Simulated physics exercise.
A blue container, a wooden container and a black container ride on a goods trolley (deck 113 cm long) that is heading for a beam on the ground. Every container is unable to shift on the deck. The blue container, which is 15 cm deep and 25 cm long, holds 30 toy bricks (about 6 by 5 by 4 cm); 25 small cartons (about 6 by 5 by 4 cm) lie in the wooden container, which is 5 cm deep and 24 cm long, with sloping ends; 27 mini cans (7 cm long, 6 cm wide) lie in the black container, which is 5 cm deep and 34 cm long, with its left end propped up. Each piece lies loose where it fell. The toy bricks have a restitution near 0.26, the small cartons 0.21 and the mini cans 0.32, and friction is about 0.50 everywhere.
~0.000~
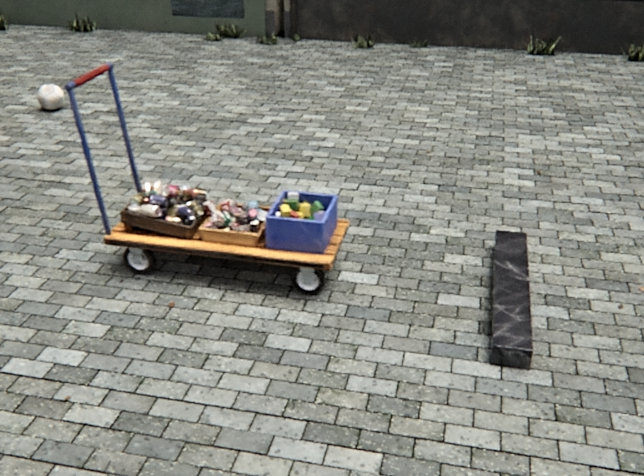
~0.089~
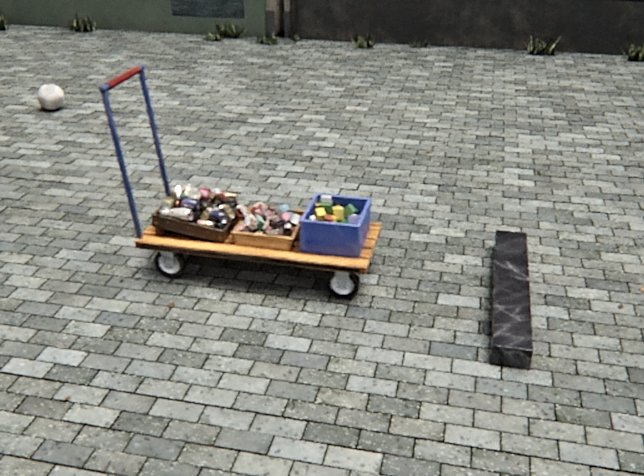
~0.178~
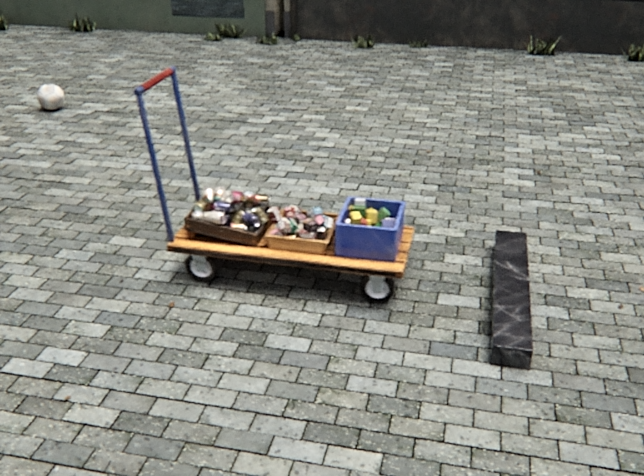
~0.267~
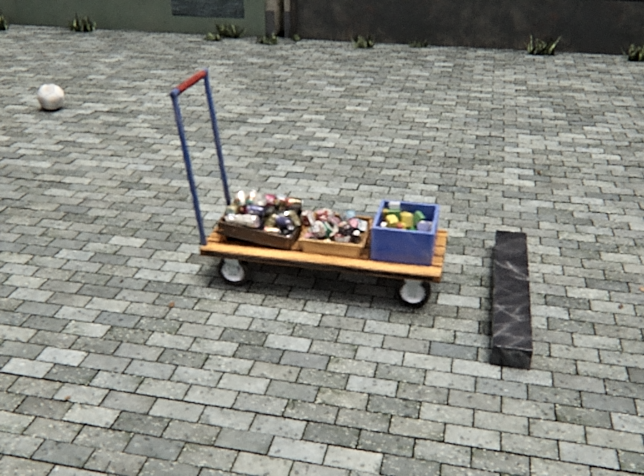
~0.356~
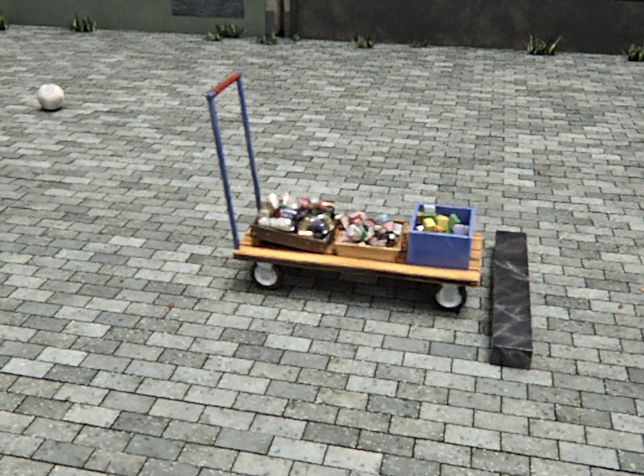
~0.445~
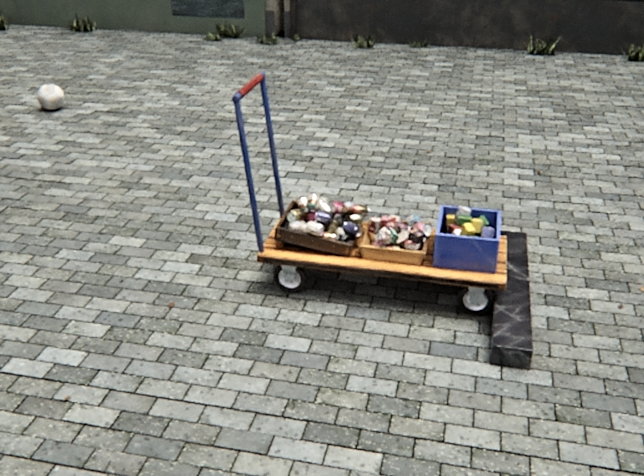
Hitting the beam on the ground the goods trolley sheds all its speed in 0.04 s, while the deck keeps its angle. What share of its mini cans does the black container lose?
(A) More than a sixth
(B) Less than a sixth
Answer: A.
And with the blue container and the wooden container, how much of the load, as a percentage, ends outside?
I'd estimate blue container near 0 and wooden container near 10 per cent.
After 0.50 s, the blue container has all 30, the wooden container has all 25 and the black container is down by 4 of 27.
After 0.62 s, the blue container has all 30, the wooden container is down by 3 of 25 and the black container is down by 9 of 27.
After 0.85 s, the blue container has all 30, the wooden container is down by 3 of 25 and the black container is down by 11 of 27.
When it is over (at 1.35 s), the blue container has all 30, the wooden container is down by 3 of 25 and the black container is down by 11 of 27. Asked share, 11 of 27, 41 per cent.
